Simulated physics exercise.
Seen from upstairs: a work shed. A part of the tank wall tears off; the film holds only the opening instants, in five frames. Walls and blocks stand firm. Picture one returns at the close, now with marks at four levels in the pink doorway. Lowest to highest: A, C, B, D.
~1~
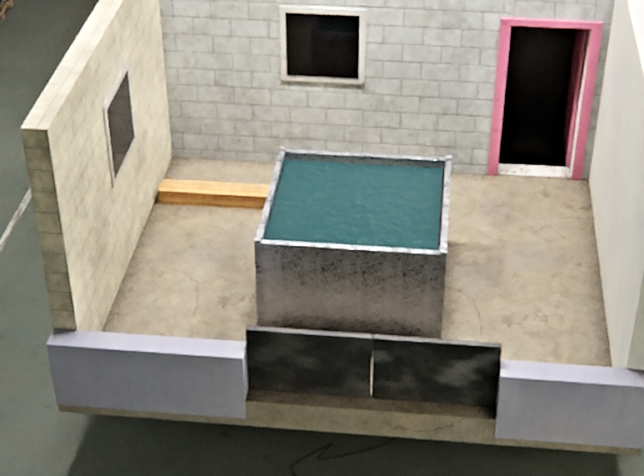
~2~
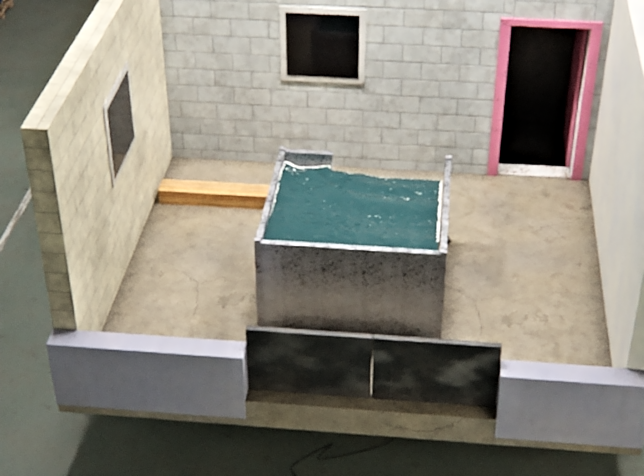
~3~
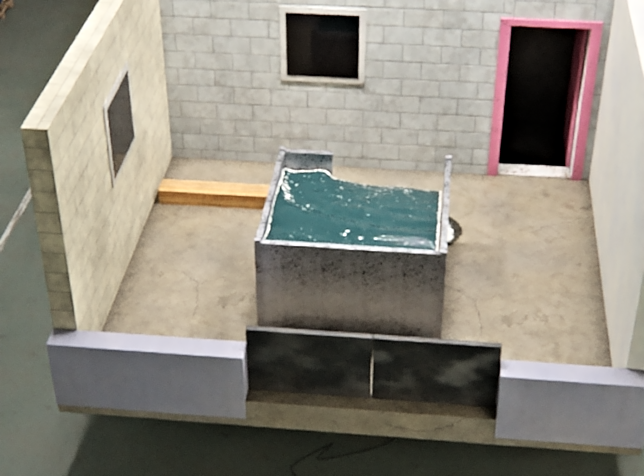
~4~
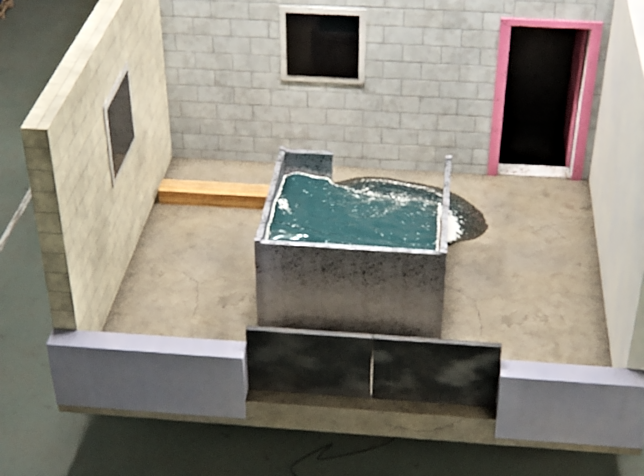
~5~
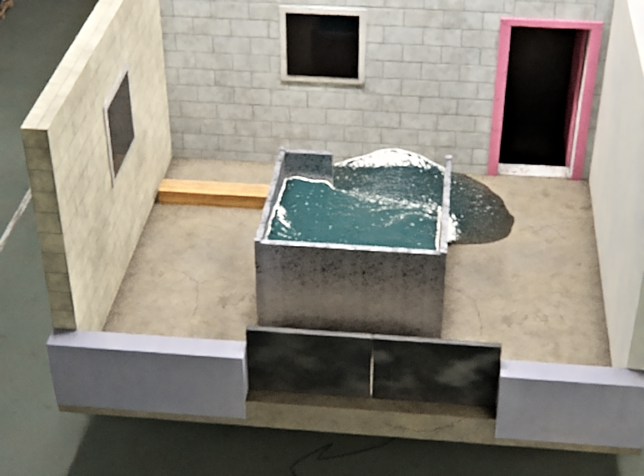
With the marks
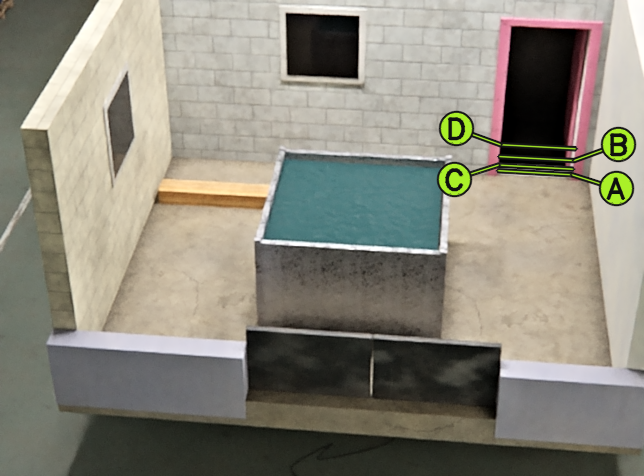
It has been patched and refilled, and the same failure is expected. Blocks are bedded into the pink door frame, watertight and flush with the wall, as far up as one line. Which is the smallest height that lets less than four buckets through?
I would pick mark D.
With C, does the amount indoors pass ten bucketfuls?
Yes, clearly.
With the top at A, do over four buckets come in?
Yes.
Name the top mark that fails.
It is B.
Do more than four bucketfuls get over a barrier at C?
Yes, it does.
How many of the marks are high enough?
One.
In lime, A at (535, 172); B at (536, 158); C at (535, 167); D at (537, 146); from the bottom up A, C, B, D.
For mark A, dozens of bucketfuls pour in.
For mark B, about 8 bucketfuls get in.
For mark C, dozens of bucketfuls pour in.
For mark D, a bucket or two gets in.
